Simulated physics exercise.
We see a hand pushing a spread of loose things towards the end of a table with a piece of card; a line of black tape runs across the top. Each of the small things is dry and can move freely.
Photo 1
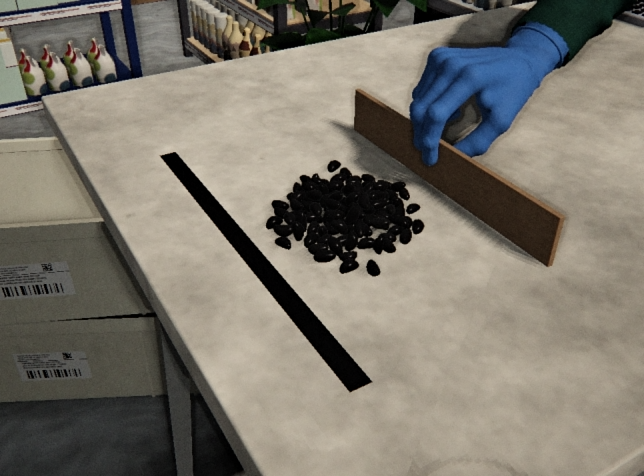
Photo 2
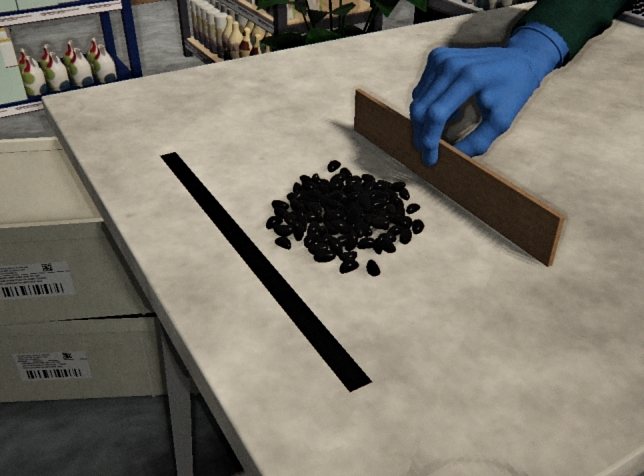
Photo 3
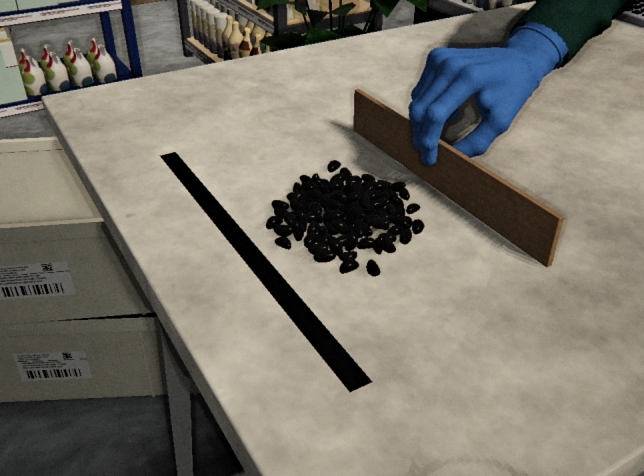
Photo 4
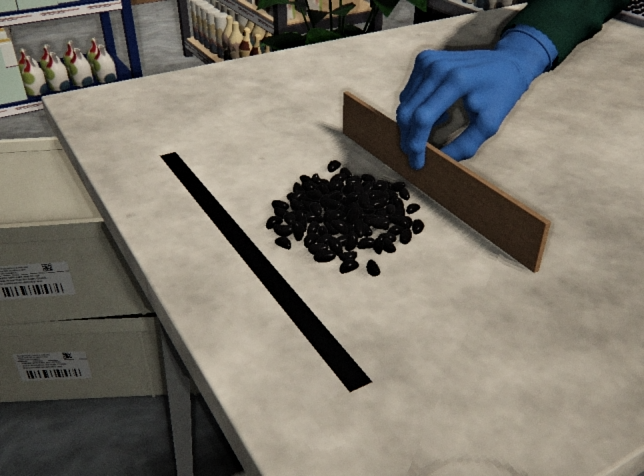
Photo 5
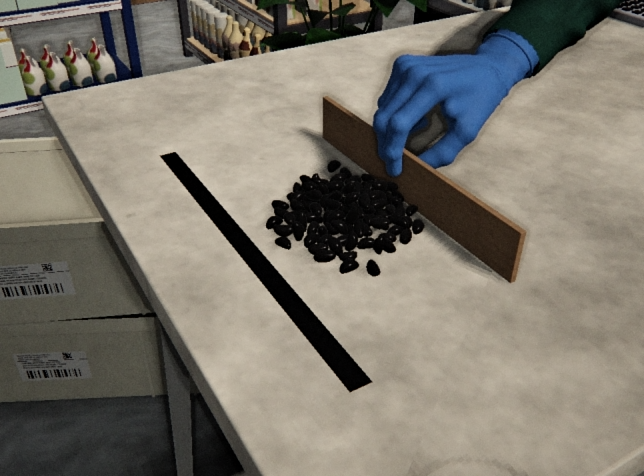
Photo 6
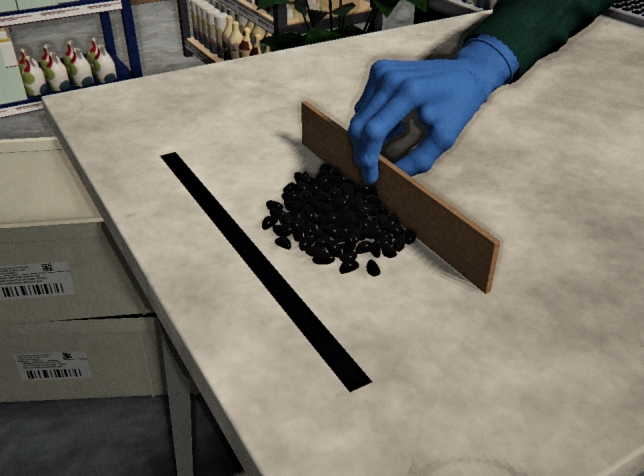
The video shows a blue-gloved hand holding an upright brown board beside a pile of black beans on a pale table with a black tape line, then sliding it left against the pile and nudging some beans along.
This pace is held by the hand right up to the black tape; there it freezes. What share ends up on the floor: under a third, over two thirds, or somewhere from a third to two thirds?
Looks like smaller than a third of it tips over the edge.
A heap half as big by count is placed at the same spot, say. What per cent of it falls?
Estimate: Around 0 %.
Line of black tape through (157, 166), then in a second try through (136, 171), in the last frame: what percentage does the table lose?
Near 30 % and 60 %.
Soon, piece of card still moving, near (307, 182); heap all on the table, its front near (203, 247).
A while on, piece of card stopped at the black tape; heap a small part over the edge.
Finally, piece of card stopped at the black tape; heap a small part over the edge.
